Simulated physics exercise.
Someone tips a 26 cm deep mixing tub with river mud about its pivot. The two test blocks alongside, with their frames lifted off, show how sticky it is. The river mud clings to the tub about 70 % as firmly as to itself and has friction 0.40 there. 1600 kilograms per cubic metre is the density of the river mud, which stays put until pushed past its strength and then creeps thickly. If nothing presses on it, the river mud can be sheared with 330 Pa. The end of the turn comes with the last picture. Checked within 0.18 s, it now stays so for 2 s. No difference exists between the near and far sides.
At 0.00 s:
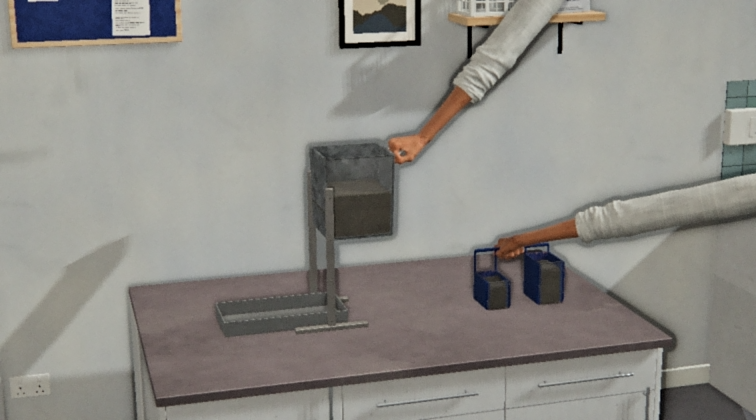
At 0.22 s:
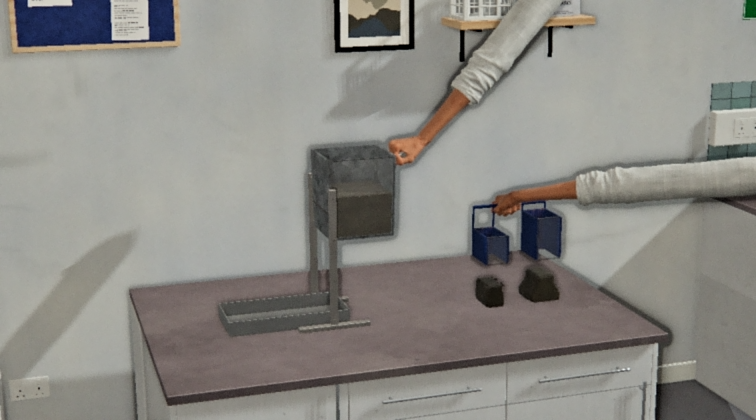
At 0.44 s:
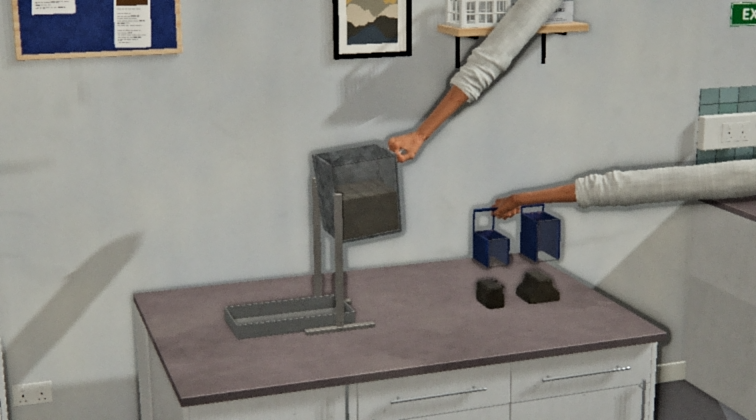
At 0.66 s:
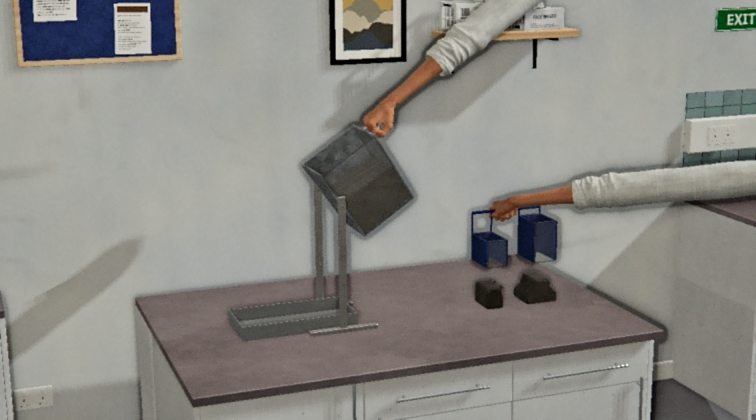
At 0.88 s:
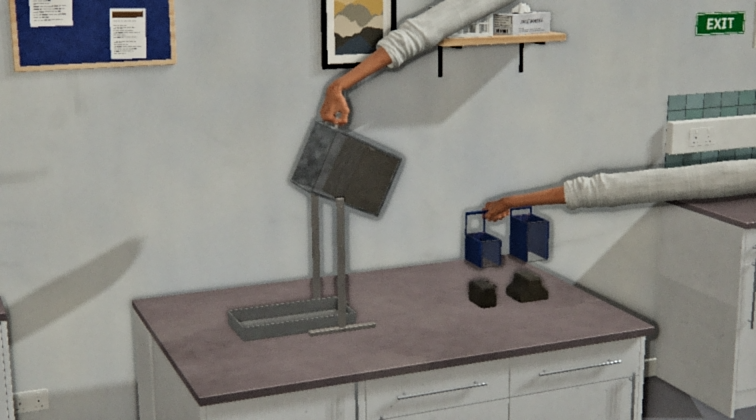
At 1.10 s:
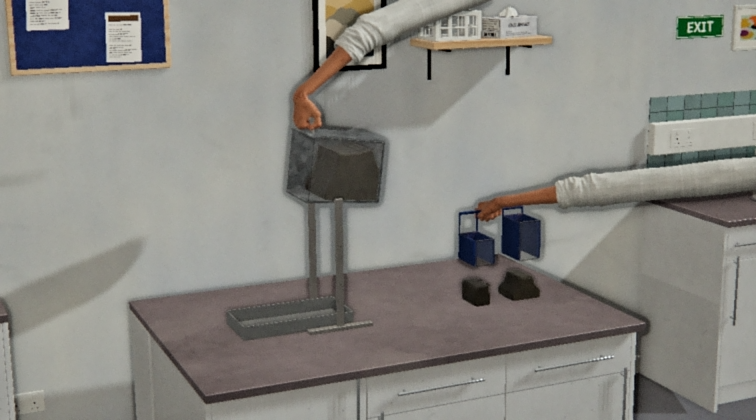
At the start, a hand grips a see-through tub of dark mud above an empty tray, while another hand lifts two blue open holders off two small mud blocks, and the larger block slumps. The first hand then swings the tub leftward almost onto its side, the mud still inside.
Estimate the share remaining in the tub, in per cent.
Roughly 88 per cent remains in the tub.
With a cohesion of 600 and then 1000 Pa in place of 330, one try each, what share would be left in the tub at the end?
About 100 % first, about 100 % second.
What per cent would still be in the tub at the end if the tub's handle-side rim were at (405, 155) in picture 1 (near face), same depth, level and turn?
In that case some 65 per cent.
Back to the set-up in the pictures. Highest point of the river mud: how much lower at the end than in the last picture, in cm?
About 5 cm.
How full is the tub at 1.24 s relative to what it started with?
The tub holds around 100 % of the load then.
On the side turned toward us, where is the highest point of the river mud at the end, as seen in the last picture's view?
About (351, 168).
By 1.24 s, the tub is at 83 degrees and holds 100 %.
By 1.41 s, the tub is at 83 degrees and holds 93 %.
By 1.58 s, the tub is at 83 degrees and holds 88 %.
By 1.75 s, the tub is at 83 degrees and holds 88 %.
By 3.10 s, at the end, the tub is at 83 degrees and holds 88 %.
